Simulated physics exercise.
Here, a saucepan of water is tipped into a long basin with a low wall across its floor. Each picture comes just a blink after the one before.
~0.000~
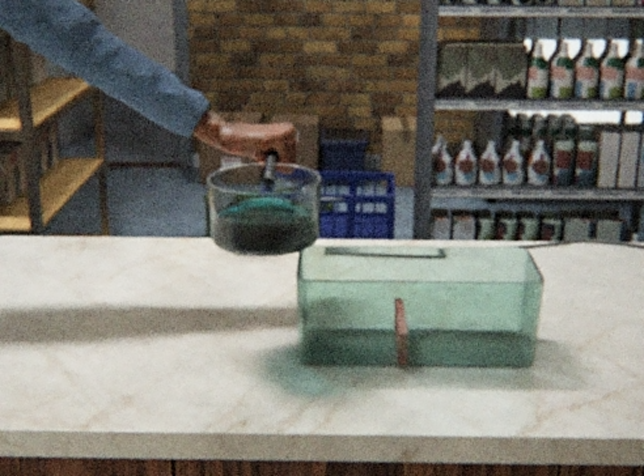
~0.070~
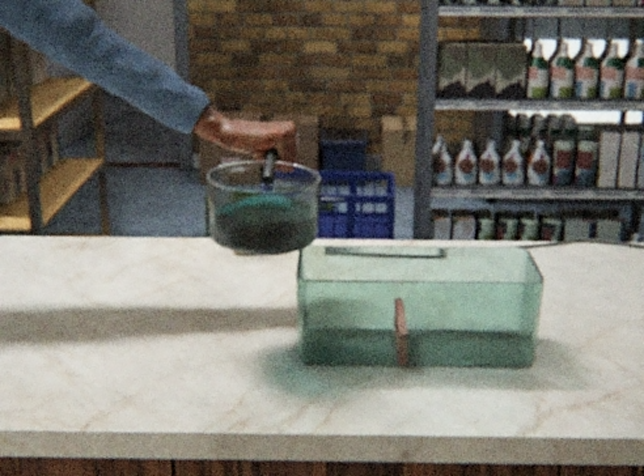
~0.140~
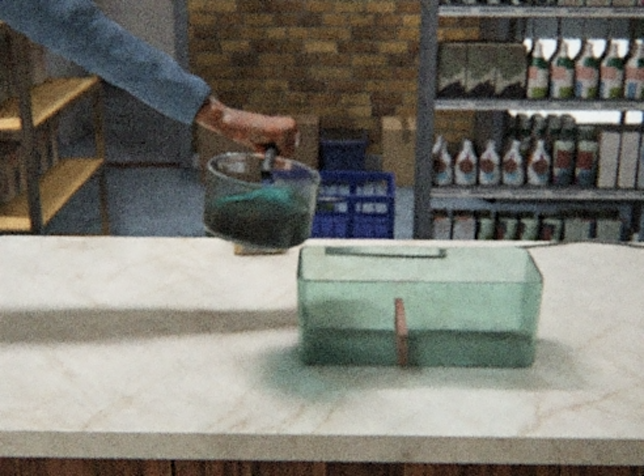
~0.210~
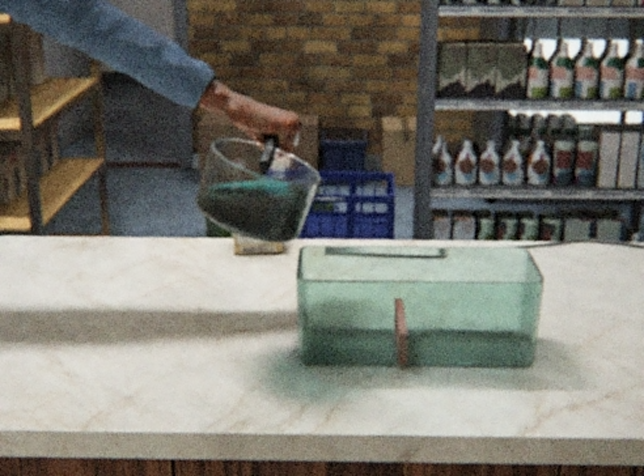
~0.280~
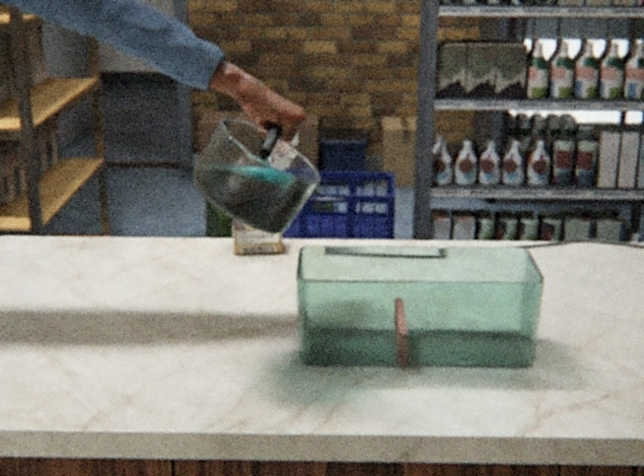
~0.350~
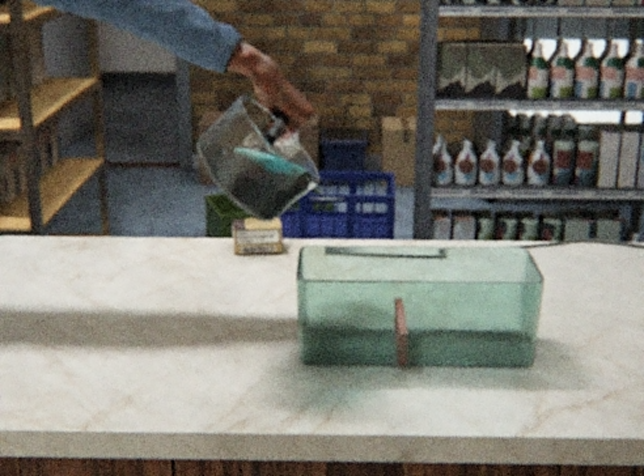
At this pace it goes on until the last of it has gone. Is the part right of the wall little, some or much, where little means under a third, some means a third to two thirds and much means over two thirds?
Some.
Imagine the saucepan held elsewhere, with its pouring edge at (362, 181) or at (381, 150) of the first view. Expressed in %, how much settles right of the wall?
Close to 80 in a hundred, and close to 80 in a hundred.
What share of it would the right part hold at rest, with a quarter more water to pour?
About 55 percent.
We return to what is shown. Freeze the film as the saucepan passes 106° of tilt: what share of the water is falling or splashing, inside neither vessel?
Share: Approx. 60 %.
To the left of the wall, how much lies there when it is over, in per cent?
Around 45 percent.
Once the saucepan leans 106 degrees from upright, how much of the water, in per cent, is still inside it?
I'd reckon near 30 percent is still held at that tilt.
A moment on, the saucepan is tipped right over and 32 per cent is still to pour, 8 is left of the wall and 0 right of it.
Next, the saucepan is tipped right over and 2 per cent is still to pour, 27 is left of the wall and 59 right of it.
Then the saucepan is tipped right over and 0 per cent is still to pour, 42 is left of the wall and 51 right of it.
Later the saucepan is tipped right over and 0 per cent is still to pour, 44 is left of the wall and 52 right of it.
In the end 44 per cent lies left of the wall, 52 right of it and 4 outside.
